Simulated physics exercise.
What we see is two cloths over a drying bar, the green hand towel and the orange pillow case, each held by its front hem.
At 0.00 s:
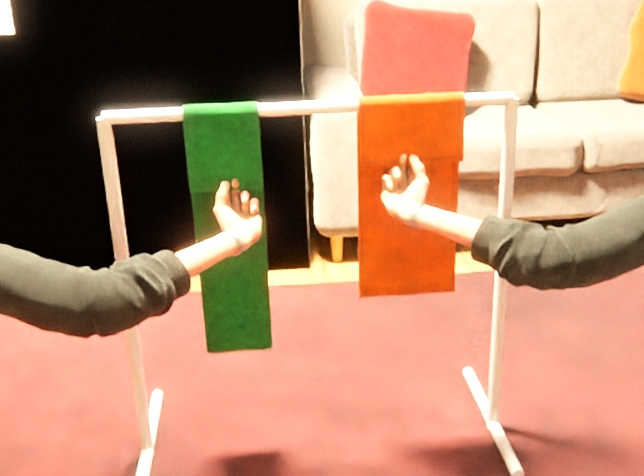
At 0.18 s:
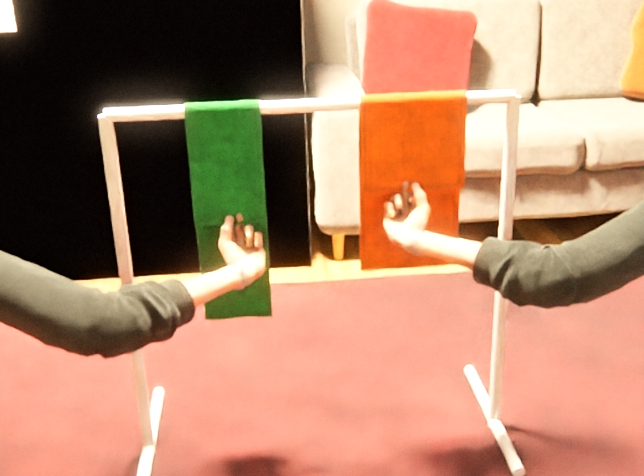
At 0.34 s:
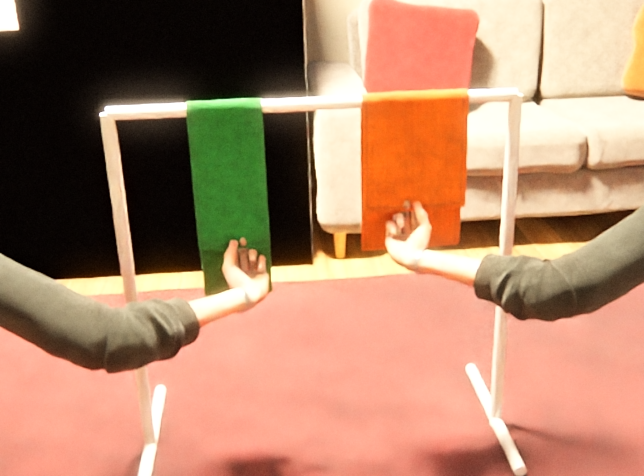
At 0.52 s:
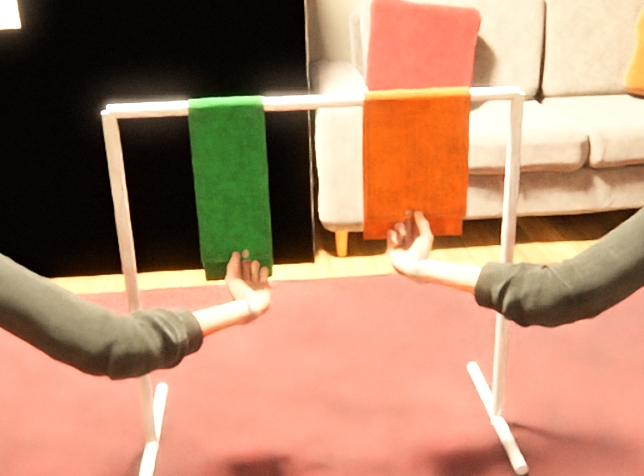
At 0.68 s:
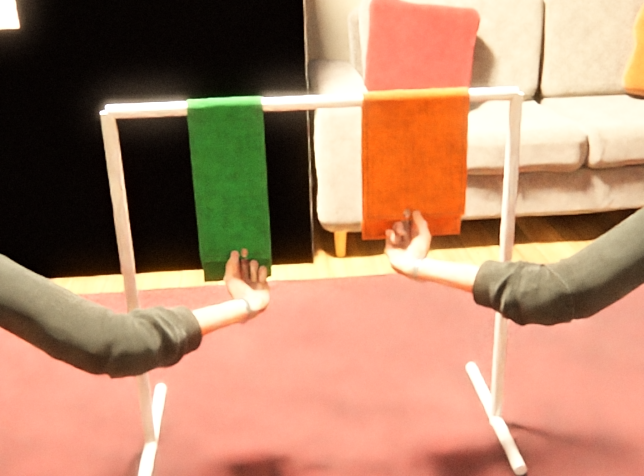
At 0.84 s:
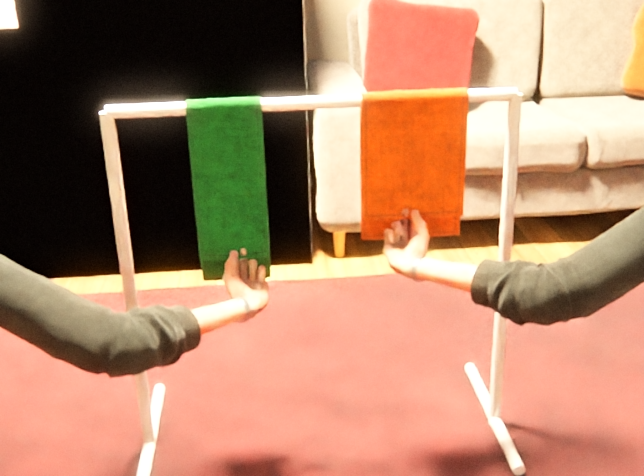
Two hands pulled the front ends of a green cloth and an orange cloth down from a white bar as their longer back ends rose behind, then everything stayed nearly still.
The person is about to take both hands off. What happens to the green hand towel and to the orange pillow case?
As it turns out, the green hand towel hangs there, the orange pillow case keeps its place.
By 1.24 s, hand towel unmoved; pillow case unmoved.
When it is over, hand towel unmoved; pillow case unmoved. The green hand towel keeps its place and the orange pillow case stays on.
